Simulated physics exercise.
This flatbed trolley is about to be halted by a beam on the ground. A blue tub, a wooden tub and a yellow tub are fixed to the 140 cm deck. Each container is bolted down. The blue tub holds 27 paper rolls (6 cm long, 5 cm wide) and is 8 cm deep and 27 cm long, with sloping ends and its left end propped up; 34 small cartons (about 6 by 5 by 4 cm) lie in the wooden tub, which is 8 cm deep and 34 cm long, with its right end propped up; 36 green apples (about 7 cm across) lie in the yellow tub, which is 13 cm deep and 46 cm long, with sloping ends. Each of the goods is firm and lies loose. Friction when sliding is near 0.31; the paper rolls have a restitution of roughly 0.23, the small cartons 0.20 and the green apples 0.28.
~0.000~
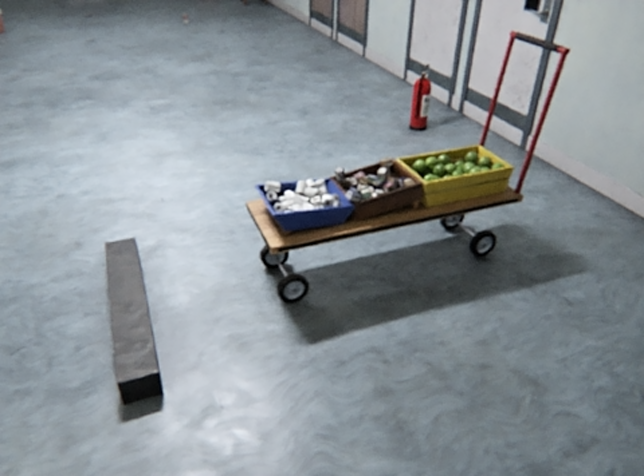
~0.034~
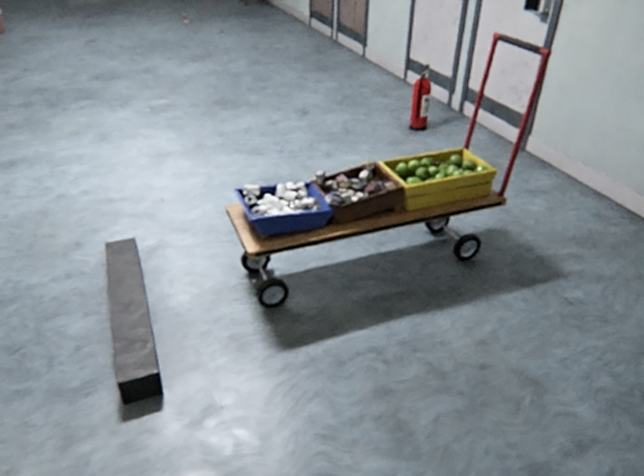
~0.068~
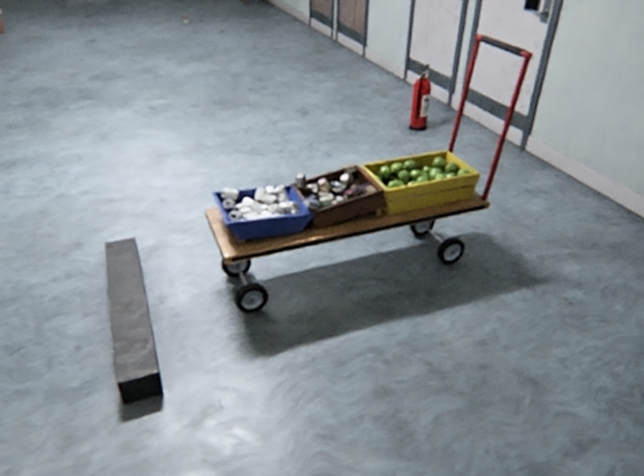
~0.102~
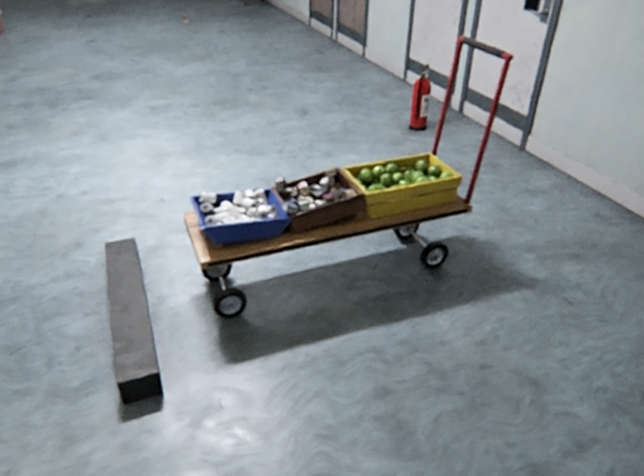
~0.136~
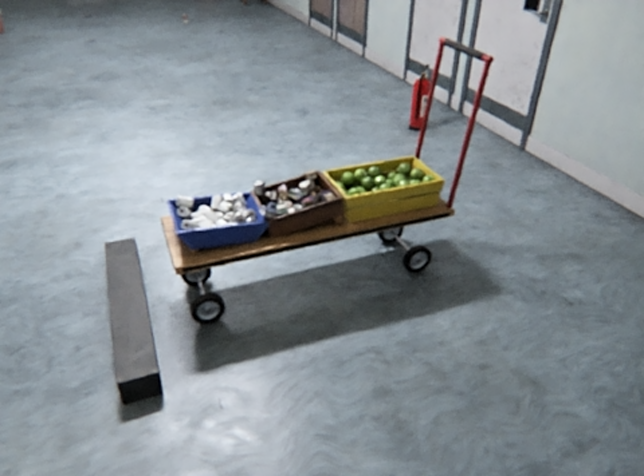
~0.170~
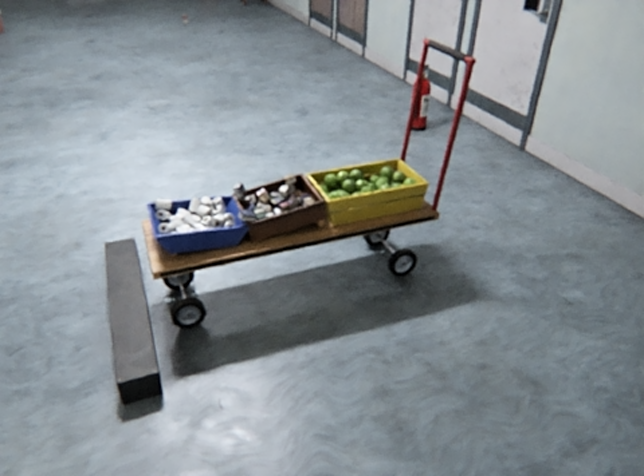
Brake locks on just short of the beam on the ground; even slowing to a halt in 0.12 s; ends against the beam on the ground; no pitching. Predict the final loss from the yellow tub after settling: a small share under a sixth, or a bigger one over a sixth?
In the end the yellow tub has shed a small share, under a sixth.
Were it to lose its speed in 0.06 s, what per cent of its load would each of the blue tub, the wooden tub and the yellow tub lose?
That way you'd get blue tub at 30, wooden tub at 20, and yellow tub at 10 percent.
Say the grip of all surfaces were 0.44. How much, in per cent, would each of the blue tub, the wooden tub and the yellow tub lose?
Blue tub 10%, wooden tub 20%, yellow tub 0%.
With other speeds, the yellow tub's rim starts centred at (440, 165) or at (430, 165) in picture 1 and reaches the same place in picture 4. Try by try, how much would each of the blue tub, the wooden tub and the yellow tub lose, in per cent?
Blue tub: 10 / 0 percent; wooden tub: 10 / 10 percent; yellow tub: 0 / 0 percent.
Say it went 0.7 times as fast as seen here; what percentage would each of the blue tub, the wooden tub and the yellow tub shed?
Then the blue tub sheds 10 per cent, the wooden tub 10 per cent, and the yellow tub 0 per cent.
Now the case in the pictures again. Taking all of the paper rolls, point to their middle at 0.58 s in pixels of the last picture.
I'd put it close to (153, 228).
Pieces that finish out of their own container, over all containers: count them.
I'd put it near 16.
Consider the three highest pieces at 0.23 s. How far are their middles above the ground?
Height, averaged: Around 54 cm.
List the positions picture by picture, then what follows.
In the first frame (each is followed by its nearest rim corner in this view), yellow tub, (427, 182); blue tub, (275, 214); 61 cm short of the stop; none out.
Yellow tub, (408, 186); blue tub, (252, 218); 50 cm short of the stop, in the second frame.
Yellow tub, (389, 189); blue tub, (229, 222); 40 cm short of the stop, in the third frame.
Yellow tub, (369, 193); blue tub, (204, 227); 29 cm short of the stop, in the fourth frame.
Yellow tub, (348, 197); blue tub, (179, 232); stopping, in the fifth frame.
Yellow tub, (330, 200); blue tub, (157, 236); stopping; none out, in the sixth frame.
After 0.23 s, blue tub 27 in, 0 out, wooden tub 32 in, 2 out and yellow tub 36 in, 0 out.
After 0.35 s, blue tub 23 in, 4 out, wooden tub 28 in, 6 out and yellow tub 36 in, 0 out.
After 0.58 s, blue tub 19 in, 8 out, wooden tub 26 in, 8 out and yellow tub 36 in, 0 out.
Final count (at 1.09 s), blue tub 19 in, 8 out, wooden tub 26 in, 8 out and yellow tub 36 in, 0 out. Asked share, 0 of 36, 0 per cent.
